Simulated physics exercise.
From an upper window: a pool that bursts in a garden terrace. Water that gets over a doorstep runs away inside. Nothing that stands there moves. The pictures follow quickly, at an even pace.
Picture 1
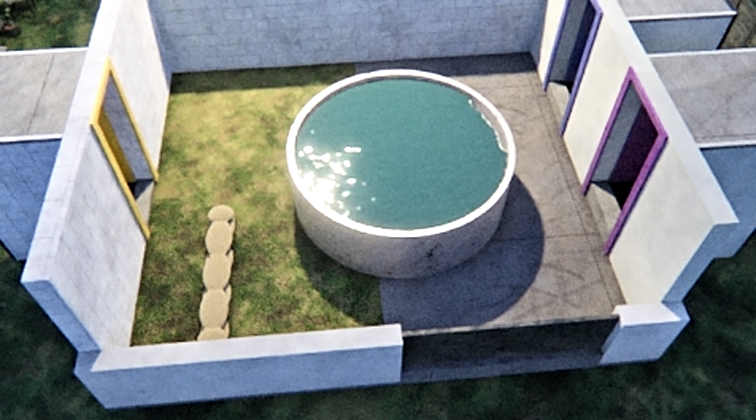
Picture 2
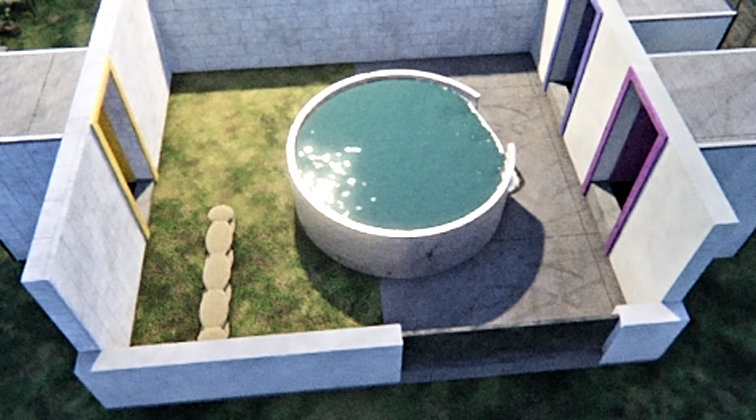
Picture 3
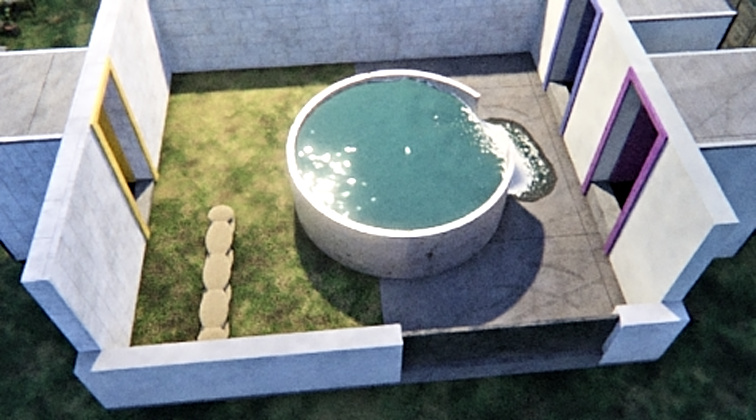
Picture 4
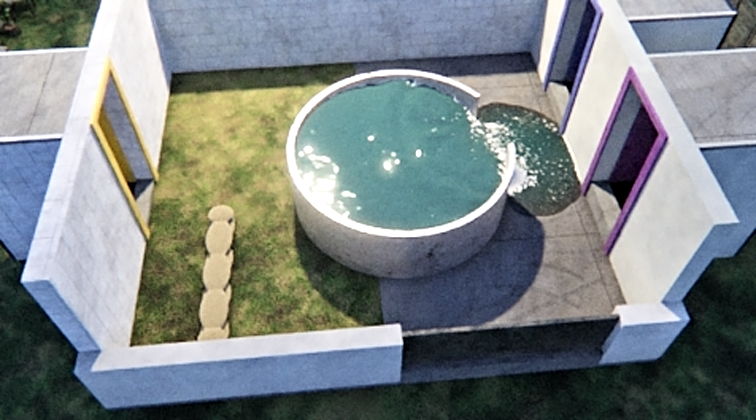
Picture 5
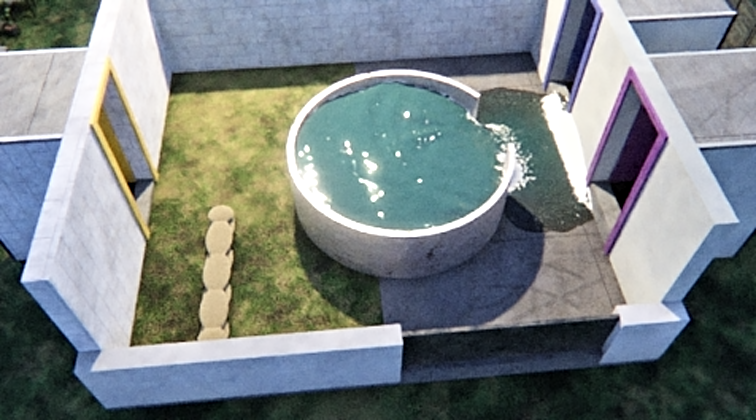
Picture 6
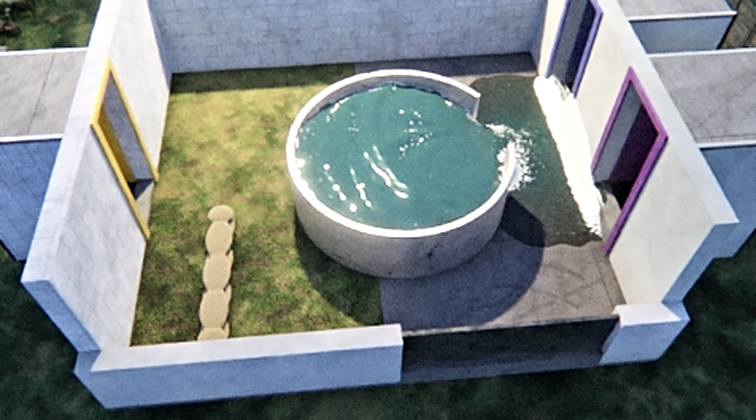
In a walled garden terrace seen from above, a round raised pool sits whole and still between grass and paving. A gap opens in its right side and water pours out, spreading across the paving to the right-hand wall, where it foams white along the base beside the purple-framed doorway.
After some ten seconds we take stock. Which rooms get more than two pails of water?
In the end: The blue door takes more than that; the purple door stays under that; the yellow door takes more than that.
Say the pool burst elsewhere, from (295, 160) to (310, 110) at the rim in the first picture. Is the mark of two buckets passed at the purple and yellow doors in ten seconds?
Then: Purple lets less in, yellow goes over.
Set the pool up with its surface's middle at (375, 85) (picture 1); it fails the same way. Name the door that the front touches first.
That is the blue door.
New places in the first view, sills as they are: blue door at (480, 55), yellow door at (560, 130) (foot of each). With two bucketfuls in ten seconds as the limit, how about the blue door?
The blue door passes that mark.
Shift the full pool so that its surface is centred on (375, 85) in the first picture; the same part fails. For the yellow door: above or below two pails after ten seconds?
My reading: Yellow stays under.
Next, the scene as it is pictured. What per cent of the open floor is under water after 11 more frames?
Near 40 in a hundred.
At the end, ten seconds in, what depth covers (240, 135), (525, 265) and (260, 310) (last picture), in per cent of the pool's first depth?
Roughly 20, 6 and 20 per cent, in turn.
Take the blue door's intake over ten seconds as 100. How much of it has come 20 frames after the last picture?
About 85 per cent.
A moment on, water covers 20 % of the floor; the blue door over two buckets in, the purple door wet at the sill, nothing in, the yellow door not reached.
Next, water covers 40 % of the floor; the blue door far over two buckets in, the purple door wet at the sill, nothing in, the yellow door not reached.
Then, water covers 70 % of the floor; the blue door far over two buckets in, the purple door under two buckets in, the yellow door not reached.
Later, water covers 95 % of the floor; the blue door far over two buckets in, the purple door under two buckets in, the yellow door under two buckets in.
In the end, water covers 100 % of the floor; the blue door far over two buckets in, the purple door under two buckets in, the yellow door far over two buckets in.
